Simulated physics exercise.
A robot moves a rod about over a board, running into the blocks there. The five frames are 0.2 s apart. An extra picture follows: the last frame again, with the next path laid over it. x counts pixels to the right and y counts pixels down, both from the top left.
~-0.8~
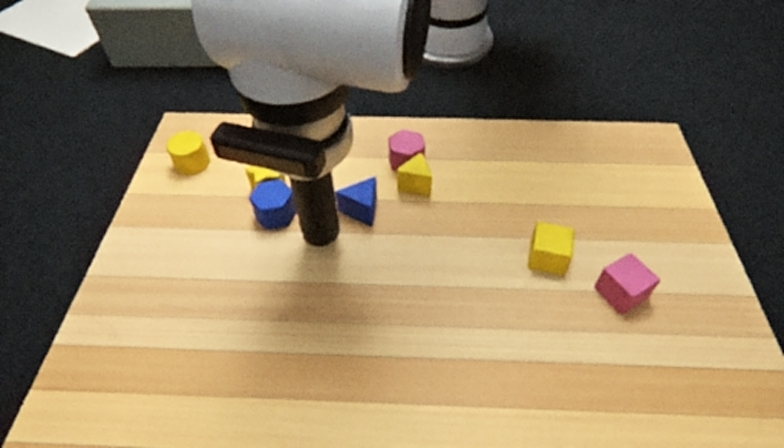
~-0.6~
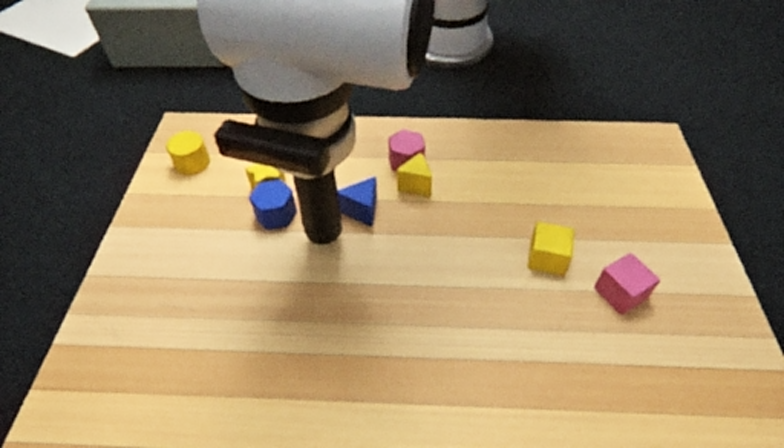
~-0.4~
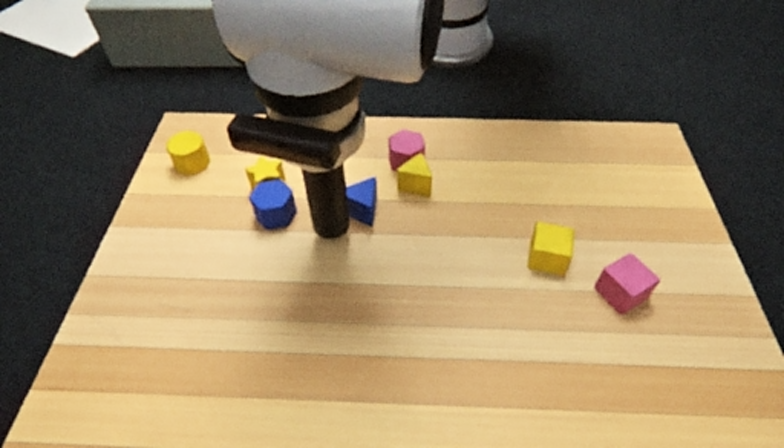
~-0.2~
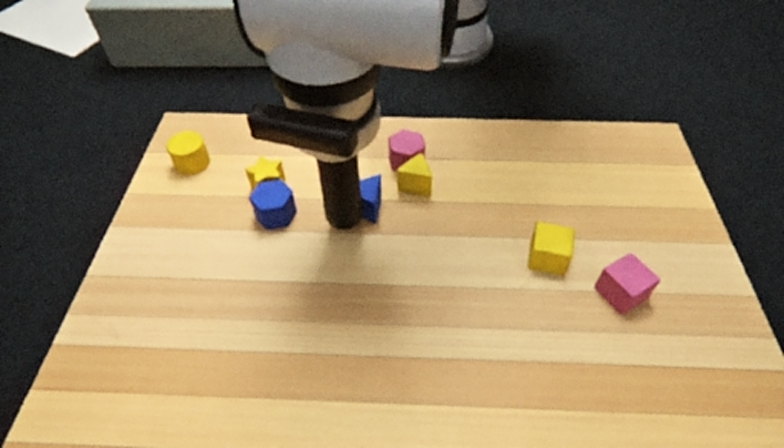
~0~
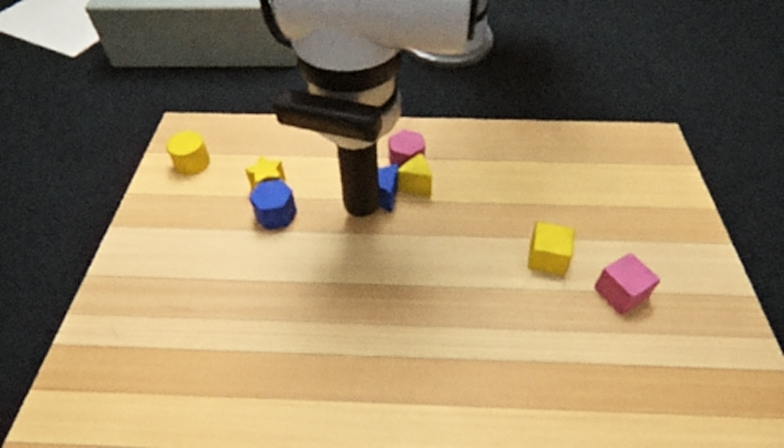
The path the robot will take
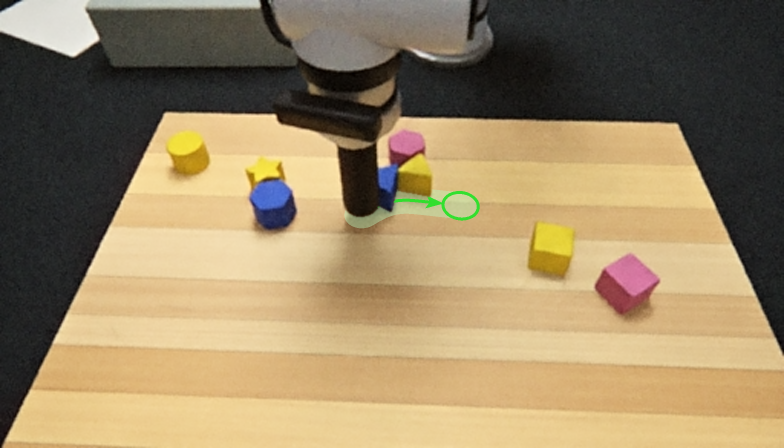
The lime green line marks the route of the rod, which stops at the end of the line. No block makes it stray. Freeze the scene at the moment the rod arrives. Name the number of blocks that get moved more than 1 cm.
I'd say three or more blocks get shifted by more than about 1 cm.
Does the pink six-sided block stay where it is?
Final answer: No.
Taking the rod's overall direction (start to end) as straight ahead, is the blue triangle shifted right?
Short answer: No.
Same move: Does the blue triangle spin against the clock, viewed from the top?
Yes, I think so.
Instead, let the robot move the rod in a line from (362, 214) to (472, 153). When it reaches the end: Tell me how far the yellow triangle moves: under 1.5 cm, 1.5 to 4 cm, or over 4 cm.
It travels more than 4 cm.
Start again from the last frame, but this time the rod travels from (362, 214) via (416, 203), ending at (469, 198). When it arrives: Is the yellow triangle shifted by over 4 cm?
No.
The drawn path runs from (362, 214) by way of (392, 201) and (426, 202) to (461, 205).
The first path, step by step. One third of the way, rod at (393, 191); blue triangle at (405, 161), turned 20° anticlockwise; pink six-sided block at (412, 133), turned 15° anticlockwise; yellow triangle at (434, 162), turned 45° clockwise.
Two thirds of the way, rod at (428, 192); blue triangle at (411, 158), turned 30° anticlockwise; pink six-sided block at (414, 130), turned 20° anticlockwise; yellow triangle at (442, 160), turned 40° clockwise.
At the end, rod at (462, 195); blue six-sided block not moved; blue triangle at (411, 158), turned 30° anticlockwise; pink six-sided block at (414, 130), turned 20° anticlockwise; yellow triangle at (449, 161).
